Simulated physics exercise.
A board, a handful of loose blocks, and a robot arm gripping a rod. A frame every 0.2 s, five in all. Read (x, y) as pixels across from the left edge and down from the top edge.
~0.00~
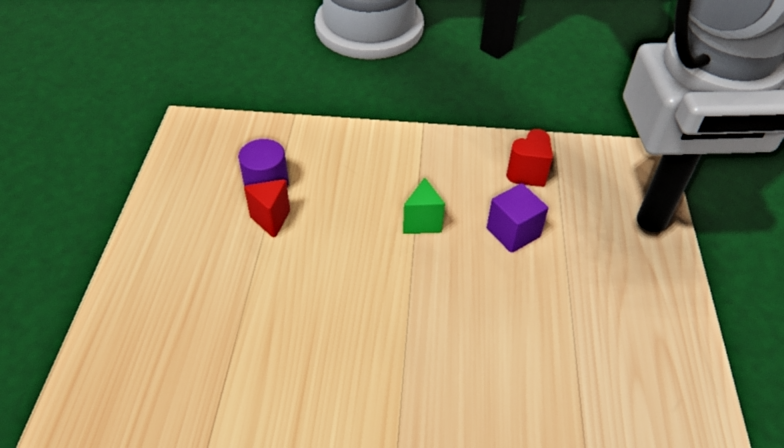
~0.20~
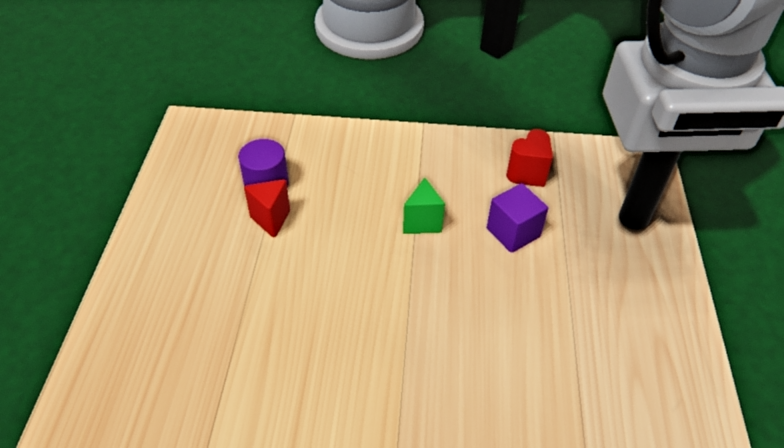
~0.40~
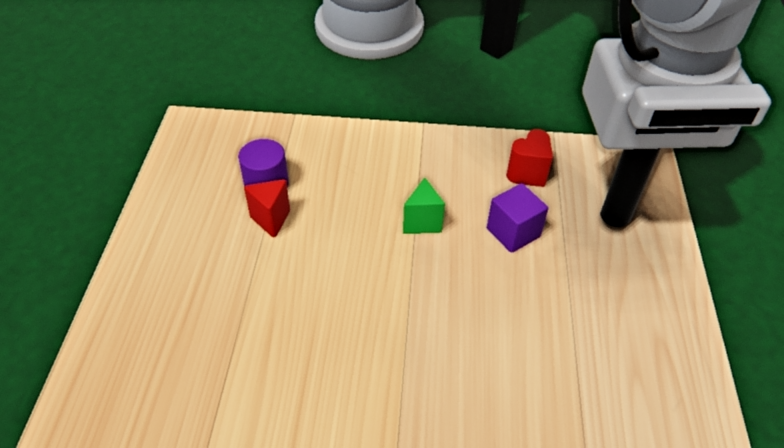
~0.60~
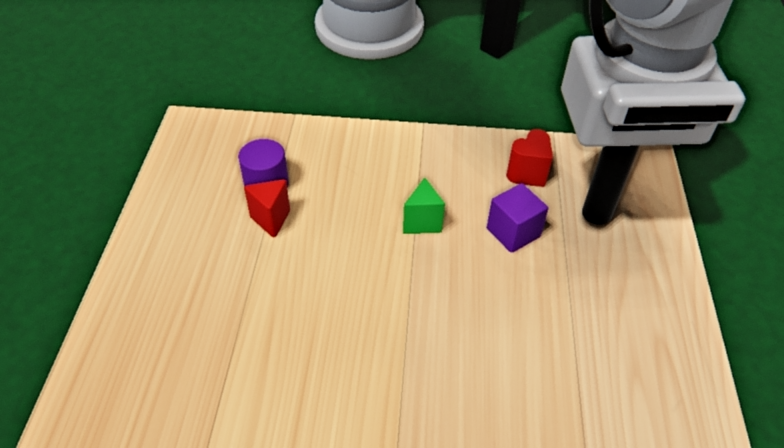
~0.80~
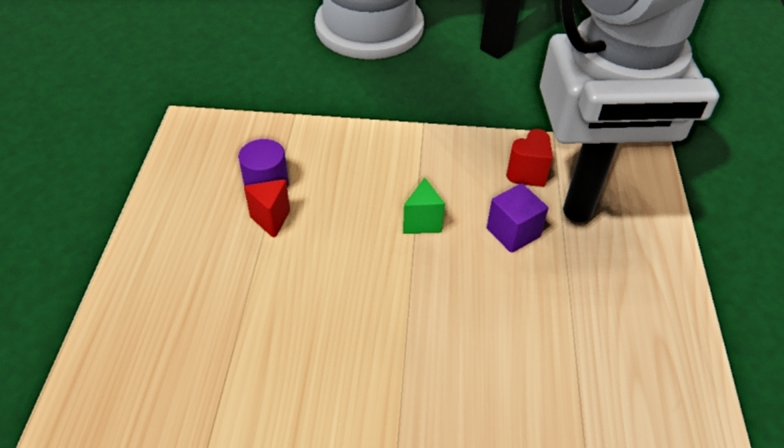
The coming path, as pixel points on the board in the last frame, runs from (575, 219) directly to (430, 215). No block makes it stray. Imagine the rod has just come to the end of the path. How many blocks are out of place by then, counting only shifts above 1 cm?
The number of blocks that move over 1 cm is two.
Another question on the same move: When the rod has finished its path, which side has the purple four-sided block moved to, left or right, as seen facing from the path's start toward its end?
Facing the way the path runs, start to end, you'll find the purple four-sided block has shifted left.
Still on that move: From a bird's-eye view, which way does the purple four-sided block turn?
From above, the turn goes anticlockwise.
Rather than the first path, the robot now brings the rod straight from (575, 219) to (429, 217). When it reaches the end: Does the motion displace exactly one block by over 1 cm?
Short answer: No.
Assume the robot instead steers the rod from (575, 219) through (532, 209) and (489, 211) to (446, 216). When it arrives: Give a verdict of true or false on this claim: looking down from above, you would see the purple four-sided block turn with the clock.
The claim does not hold.
The first path, step by step. One third of the way, rod at (528, 210); purple four-sided block at (509, 206).
Two thirds of the way, rod at (479, 209); purple four-sided block at (486, 215), turned 45° anticlockwise.
At the end, rod at (430, 207); green triangular block at (408, 197), turned 15° anticlockwise; purple four-sided block at (485, 215), turned 50° anticlockwise; red heart block unmoved.
